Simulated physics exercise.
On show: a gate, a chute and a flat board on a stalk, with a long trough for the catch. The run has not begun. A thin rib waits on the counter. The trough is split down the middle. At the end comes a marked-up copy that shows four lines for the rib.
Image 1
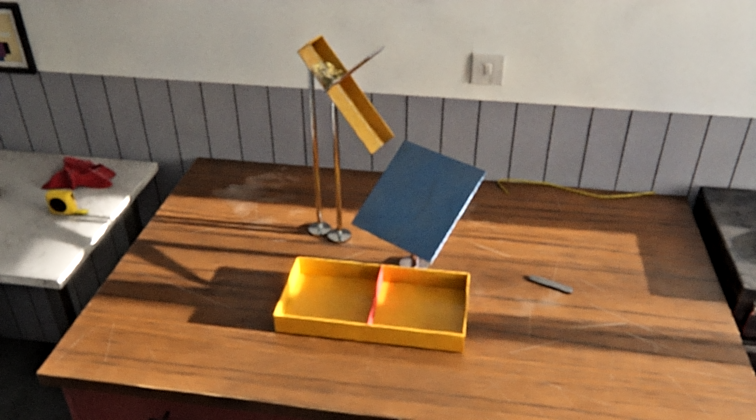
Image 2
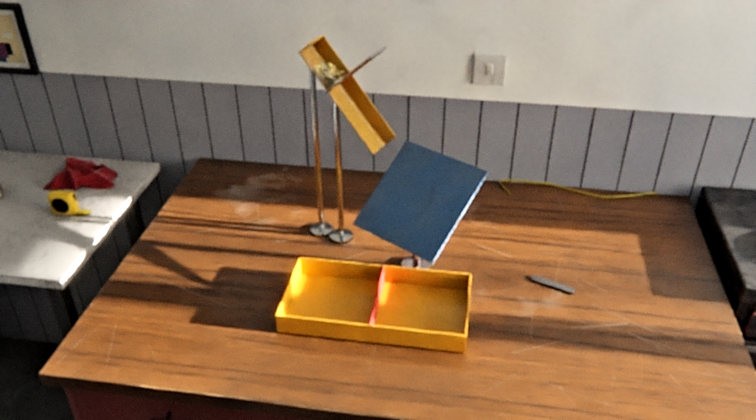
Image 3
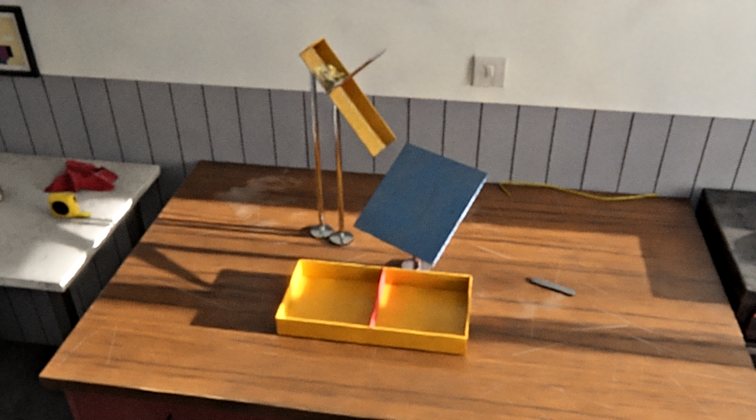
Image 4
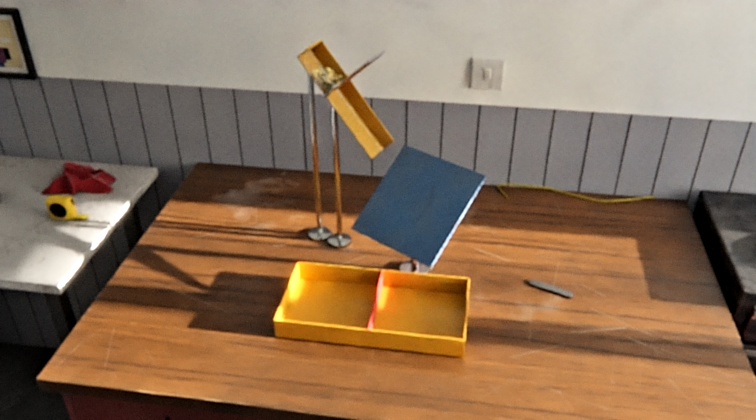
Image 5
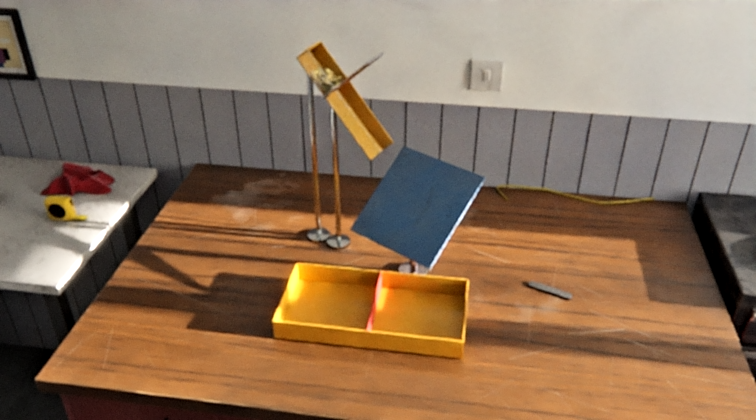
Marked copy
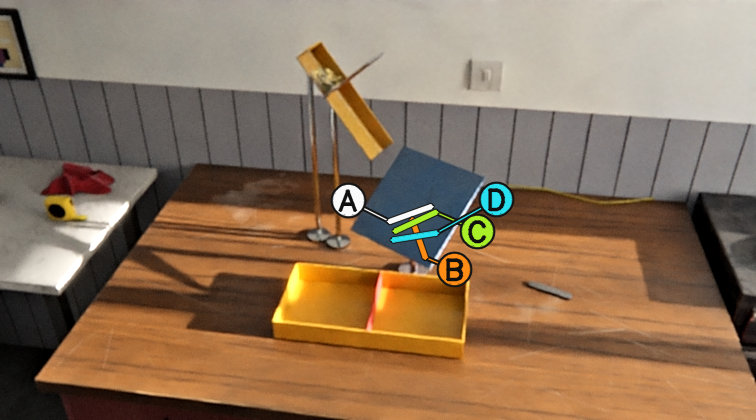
A wooden table holding a tilted yellow chute, a slanted blue board and a divided yellow trough, with everything staying still.
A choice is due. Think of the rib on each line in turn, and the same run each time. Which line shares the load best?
Take B.
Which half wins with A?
Left.
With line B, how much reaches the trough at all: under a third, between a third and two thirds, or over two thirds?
Over two thirds.
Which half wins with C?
More lands on the left.
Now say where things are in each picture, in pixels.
The first picture shows load behind the gate at (331, 75), soya beans; lip of the chute at (378, 149), sloping steeply.
The second picture shows middle of the board at (419, 198), tilted fairly steeply; middle of its low edge at (391, 243); of its high edge at (446, 155).
The third picture shows front corners of the trough at (276, 317) and (466, 338); front end of its middle wall at (370, 327).
The fourth picture shows middle of the load at (331, 80); lip at (378, 154).
The fifth picture shows middle of the load at (330, 81); lip at (377, 155).
On the marked copy, line A from (430, 206) to (389, 221); line B from (412, 219) to (425, 257); line C from (435, 212) to (395, 231); line D from (436, 233) to (393, 240).
With A, of what is caught, nearly all in the left half, a small part in the right.
With B, of what is caught, about a third in the left half, about two thirds in the right.
With C, of what is caught, nearly all in the left half, a small part in the right.
With D, of what is caught, nearly all in the left half, a small part in the right.
